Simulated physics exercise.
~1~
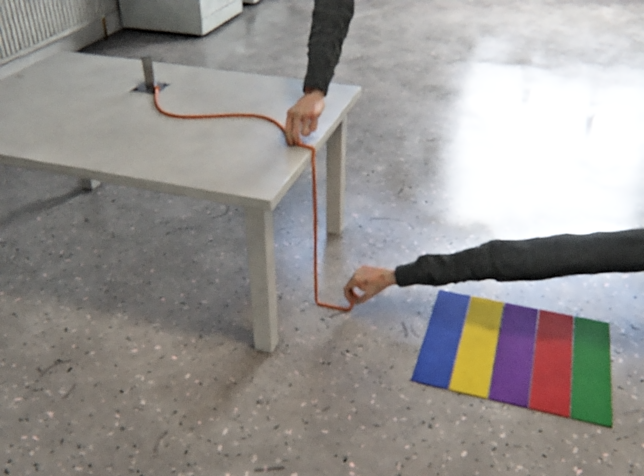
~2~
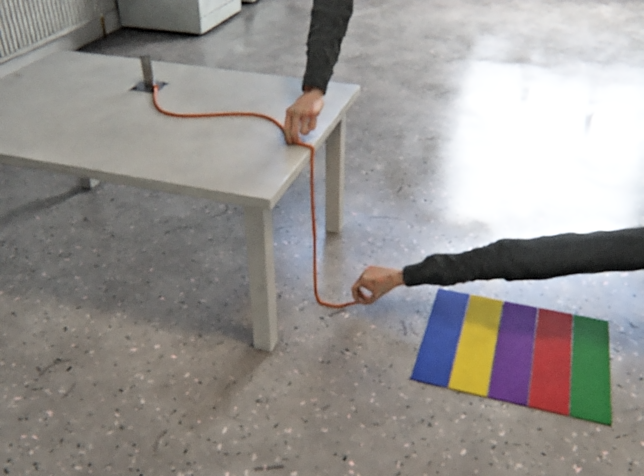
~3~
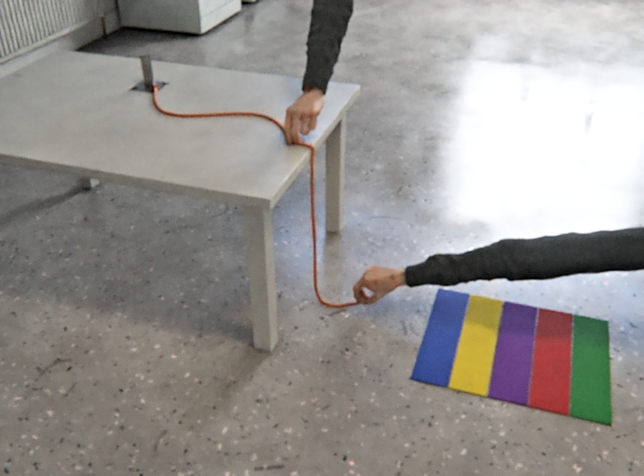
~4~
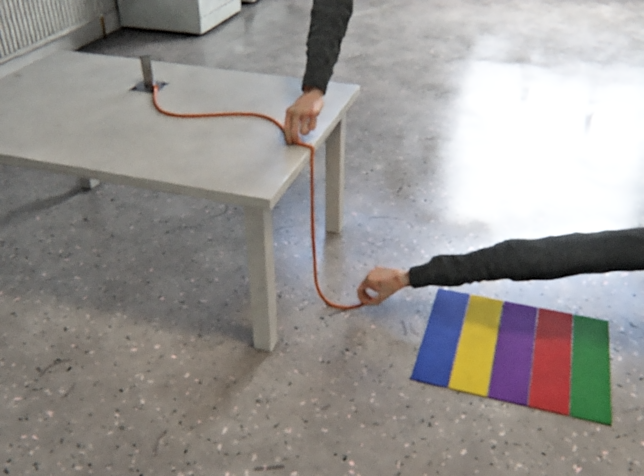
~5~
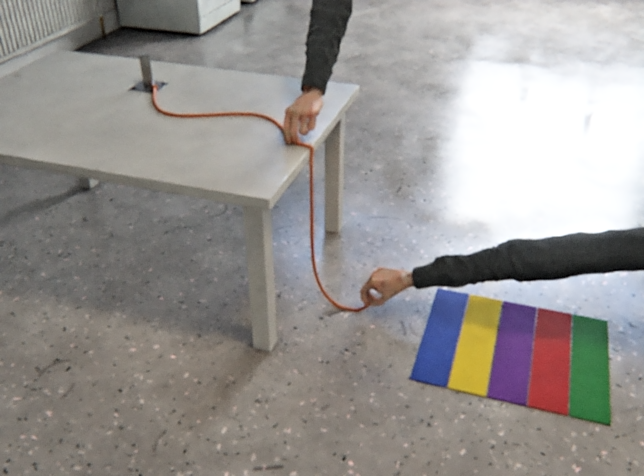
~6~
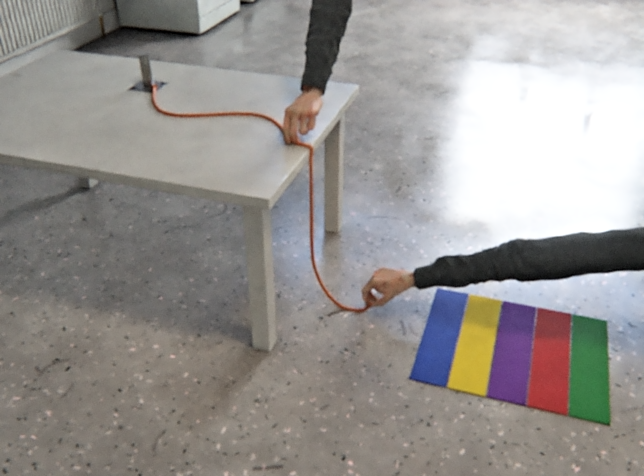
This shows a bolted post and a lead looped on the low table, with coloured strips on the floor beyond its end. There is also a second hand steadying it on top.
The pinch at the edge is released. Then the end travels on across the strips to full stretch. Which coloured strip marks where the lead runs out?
Purple.
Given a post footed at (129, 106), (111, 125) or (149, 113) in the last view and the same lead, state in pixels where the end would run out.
The first try gives about (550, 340), the second about (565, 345) and the third about (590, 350).
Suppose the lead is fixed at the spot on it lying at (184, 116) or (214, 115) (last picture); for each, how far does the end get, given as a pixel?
In order, the pixels are (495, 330) and (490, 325).
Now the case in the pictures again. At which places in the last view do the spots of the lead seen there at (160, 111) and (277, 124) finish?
About (202, 101), and the other about (302, 135).
Soon after, end near (461, 322); over blue.
After that, end near (500, 330); over purple.
At the stop, end near (523, 334); over purple. It gets as far as the purple strip.
